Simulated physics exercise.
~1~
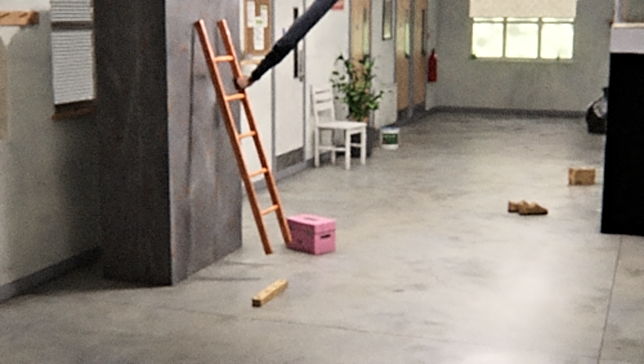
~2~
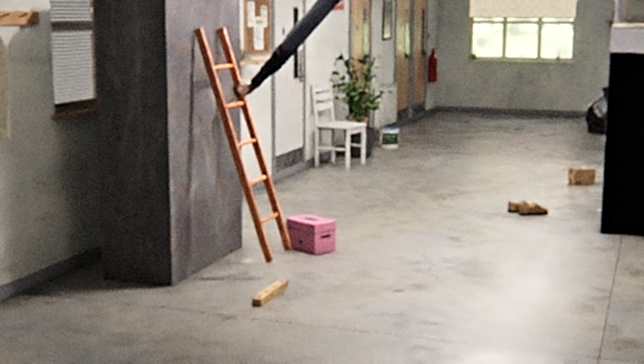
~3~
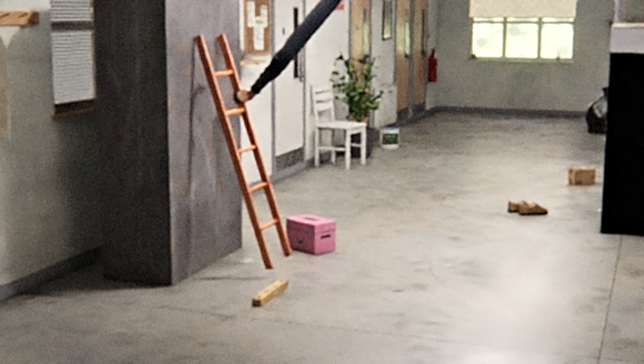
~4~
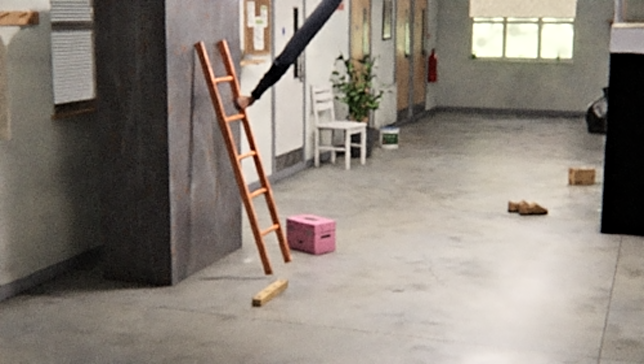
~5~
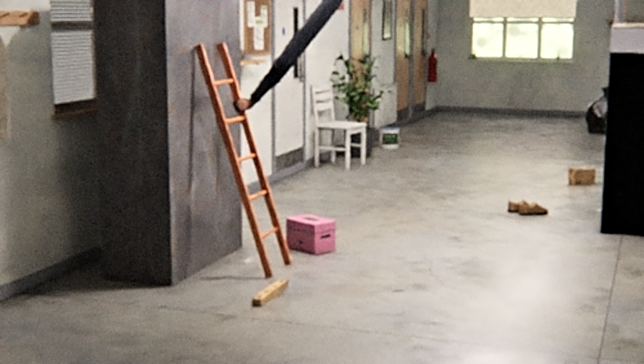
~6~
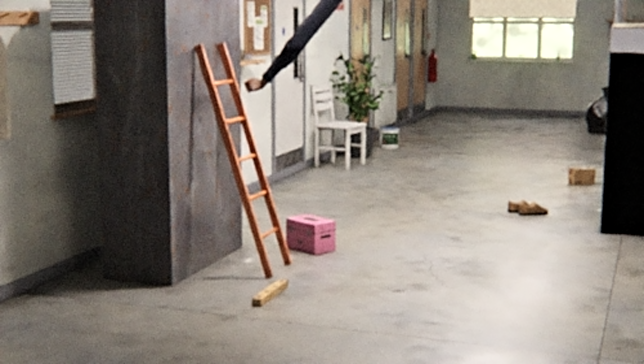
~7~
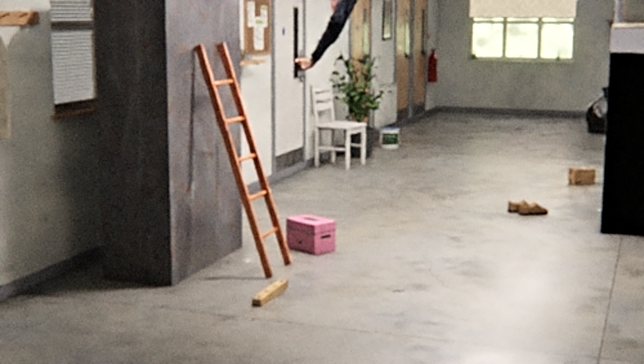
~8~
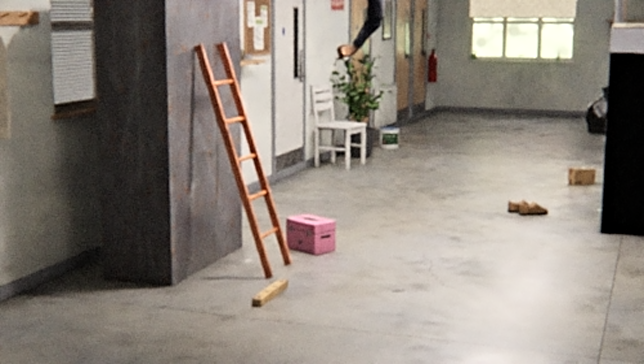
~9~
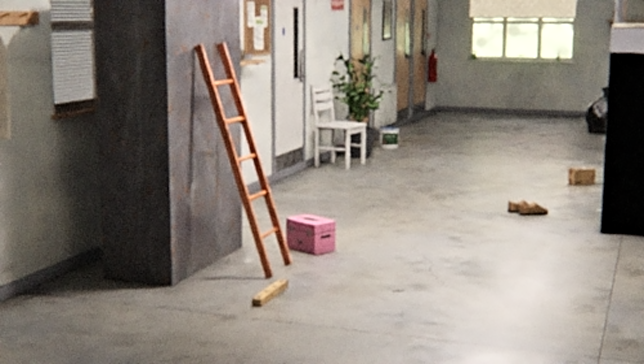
An orange ladder-like gate leans at a slant against a dark grey pillar in a wide room with a smooth hard floor, seen from a fixed spot. A pink toolbox sits just right of its foot, a wooden batten lies in front, and a white chair, a plant and a pair of brown shoes are farther back. A dark-sleeved arm reaching in from the top holds the gate and lowers it slightly until its foot settles near the batten. The hand then lets go, draws back up to the right and leaves. The gate stays leaning, and everything else remains in place.
